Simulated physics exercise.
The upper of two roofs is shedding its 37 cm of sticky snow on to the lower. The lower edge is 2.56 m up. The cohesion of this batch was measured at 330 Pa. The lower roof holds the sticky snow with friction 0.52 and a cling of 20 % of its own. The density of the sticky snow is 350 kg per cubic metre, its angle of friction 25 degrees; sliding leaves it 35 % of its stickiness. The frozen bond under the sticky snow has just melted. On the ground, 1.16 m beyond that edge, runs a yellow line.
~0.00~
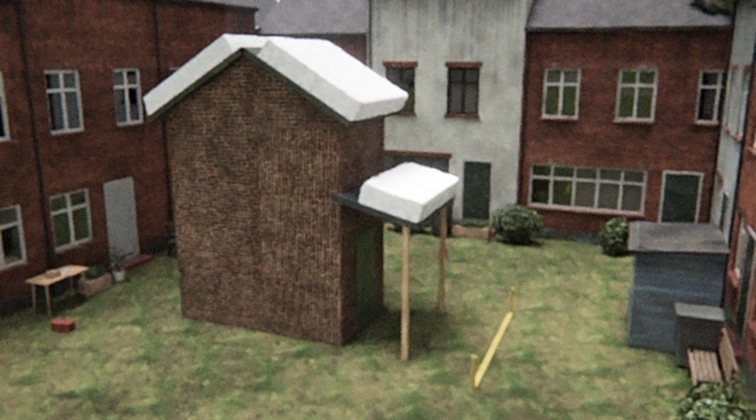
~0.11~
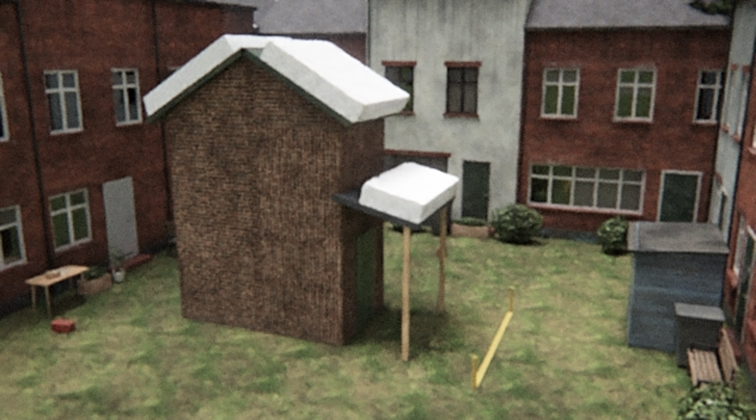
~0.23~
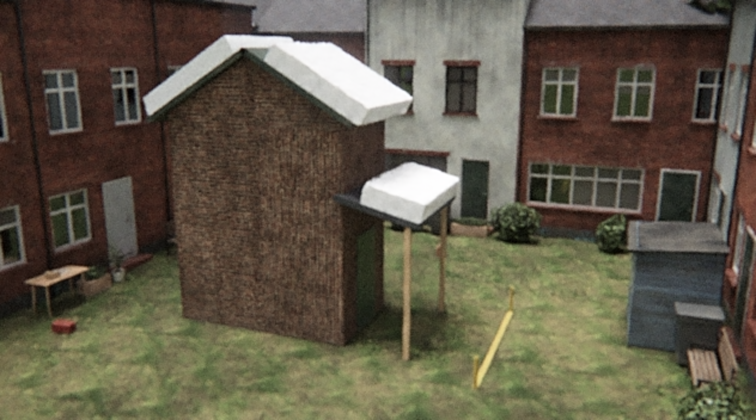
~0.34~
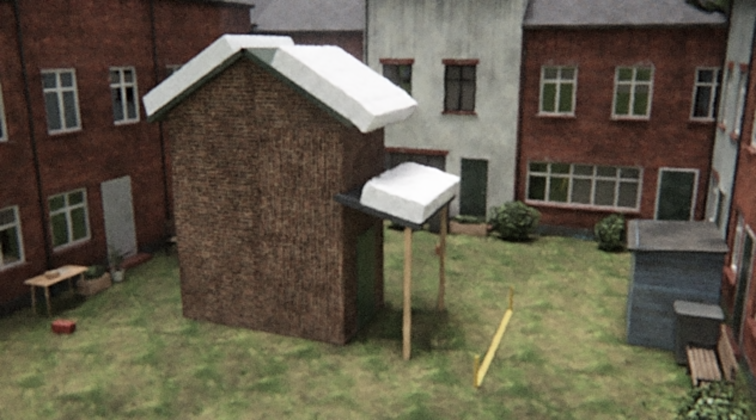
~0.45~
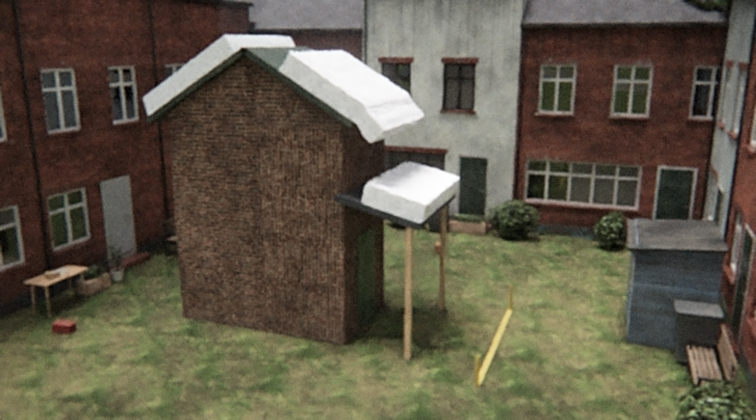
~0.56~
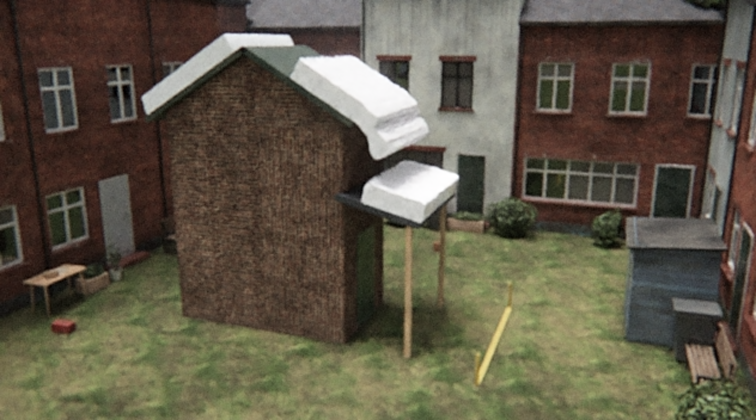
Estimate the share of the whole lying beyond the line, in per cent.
The share of the whole lying beyond the line is near 55 %.
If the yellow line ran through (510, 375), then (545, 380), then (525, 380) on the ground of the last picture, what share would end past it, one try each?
In that order: 45 %, 35 %, 40 %.
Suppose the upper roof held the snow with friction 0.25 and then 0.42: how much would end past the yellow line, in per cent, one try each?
In turn about 55 %, 45 %.
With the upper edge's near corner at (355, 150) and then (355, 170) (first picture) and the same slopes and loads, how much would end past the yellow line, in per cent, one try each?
In that order: 55 %, 50 %.
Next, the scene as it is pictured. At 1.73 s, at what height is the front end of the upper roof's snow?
Roughly 0.0 m.
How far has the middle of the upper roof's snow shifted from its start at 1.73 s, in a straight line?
About 5.8 m.
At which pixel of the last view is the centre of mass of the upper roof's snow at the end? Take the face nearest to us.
Around (574, 365).
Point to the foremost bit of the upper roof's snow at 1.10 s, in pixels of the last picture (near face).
Around (461, 234).
By 1.10 s, none is below the lower edge and 0 % is past the line.
By 1.73 s, 70 % is below the lower edge and 53 % is past the line.
By 2.37 s, 70 % is below the lower edge and 55 % is past the line.
By 3.00 s, 70 % is below the lower edge and 55 % is past the line.
By 3.10 s, at the end, 70 % is below the lower edge and 55 % is past the line.
